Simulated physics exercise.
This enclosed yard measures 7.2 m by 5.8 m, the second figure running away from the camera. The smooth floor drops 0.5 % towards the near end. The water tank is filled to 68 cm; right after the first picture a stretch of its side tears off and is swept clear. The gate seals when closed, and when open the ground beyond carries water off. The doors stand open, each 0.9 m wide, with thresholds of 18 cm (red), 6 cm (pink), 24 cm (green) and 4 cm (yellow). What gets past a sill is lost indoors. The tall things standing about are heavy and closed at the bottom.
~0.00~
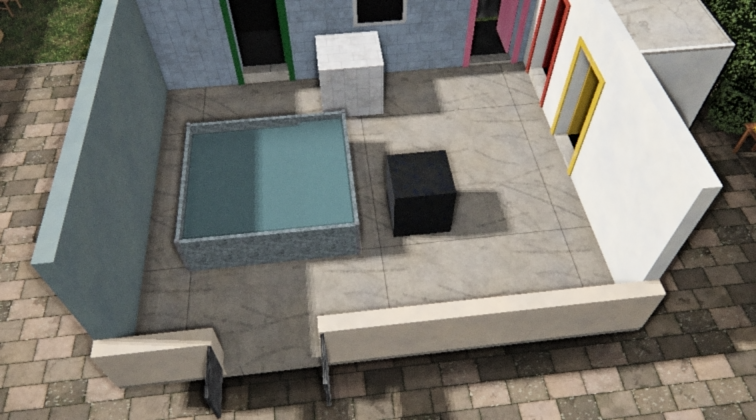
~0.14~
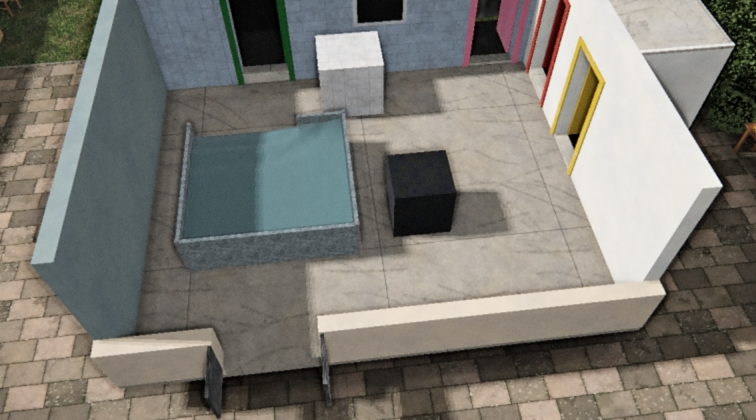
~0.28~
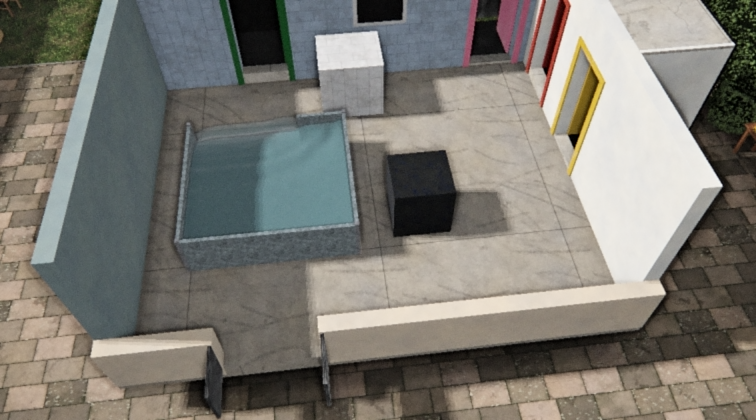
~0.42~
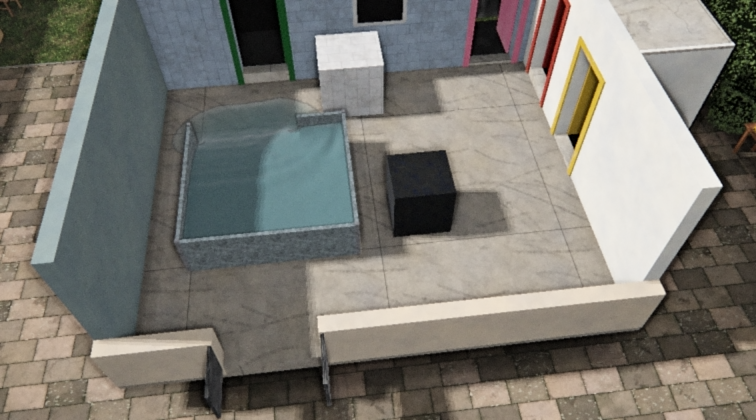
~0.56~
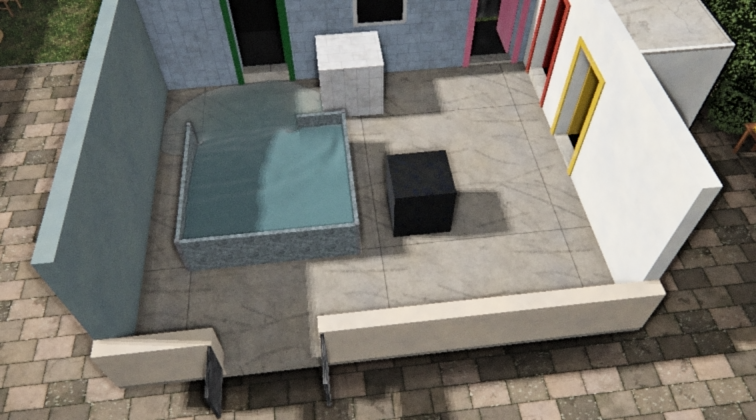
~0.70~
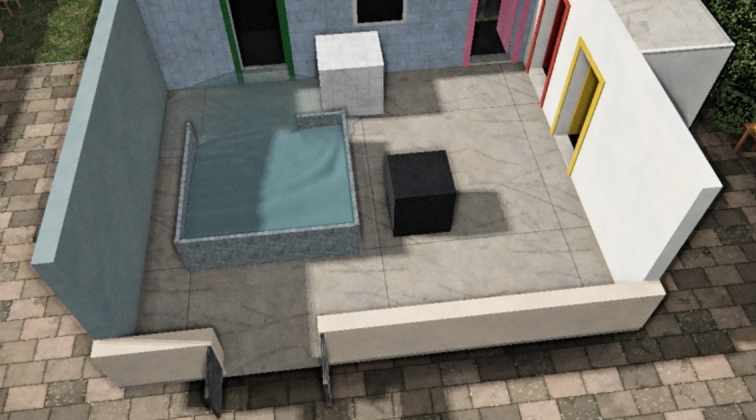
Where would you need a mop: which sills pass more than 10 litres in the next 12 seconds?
Door by door: At the red door it keeps below the limit; at the pink door it passes the limit; at the green door it exceeds the limit; at the yellow door it goes over the limit.
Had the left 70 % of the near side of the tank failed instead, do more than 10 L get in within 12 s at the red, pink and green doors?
Against that limit: Red below, pink not over, green under.
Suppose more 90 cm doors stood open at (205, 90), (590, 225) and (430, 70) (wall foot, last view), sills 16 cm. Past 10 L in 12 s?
In turn: Past it, not over, below.
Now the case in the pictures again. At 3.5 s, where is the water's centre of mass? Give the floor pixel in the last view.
At about (264, 155).
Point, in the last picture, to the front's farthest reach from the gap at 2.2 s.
Near (488, 65).
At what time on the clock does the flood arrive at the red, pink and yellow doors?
Red 2.8 s, pink 2.2 s, yellow 3.8 s.
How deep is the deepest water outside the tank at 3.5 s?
Up to some 38 cm.
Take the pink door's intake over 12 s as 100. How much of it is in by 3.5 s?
Some 0 per cent by then.
After 1.4 s water covers 15 % of the floor and is deepest (56 cm) near (169, 91); red door not reached, pink door not reached, green door 45 cm at the sill, 62 L in, yellow door not reached.
After 2.2 s water covers 25 % of the floor and is deepest (54 cm) near (242, 91); red door not reached, pink door 1 cm at the sill, 0 L in, green door 46 cm at the sill, 158 L in, yellow door not reached.
After 3.5 s water covers 45 % of the floor and is deepest (38 cm) near (132, 362); red door 11 cm at the sill, 0 L in, pink door 2 cm at the sill, 0 L in, green door 34 cm at the sill, 264 L in, yellow door not reached.
After 7.0 s water covers 90 % of the floor and is deepest (23 cm) near (132, 362); red door 11 cm at the sill, 0 L in, pink door 10 cm at the sill, 6 L in, green door 18 cm at the sill, 291 L in, yellow door 8 cm at the sill, 13 L in.
After 12.0 s water covers 100 % of the floor and is deepest (16 cm) near (132, 362); red door 6 cm at the sill, 0 L in, pink door 6 cm at the sill, 21 L in, green door 14 cm at the sill, 291 L in, yellow door 9 cm at the sill, 70 L in.
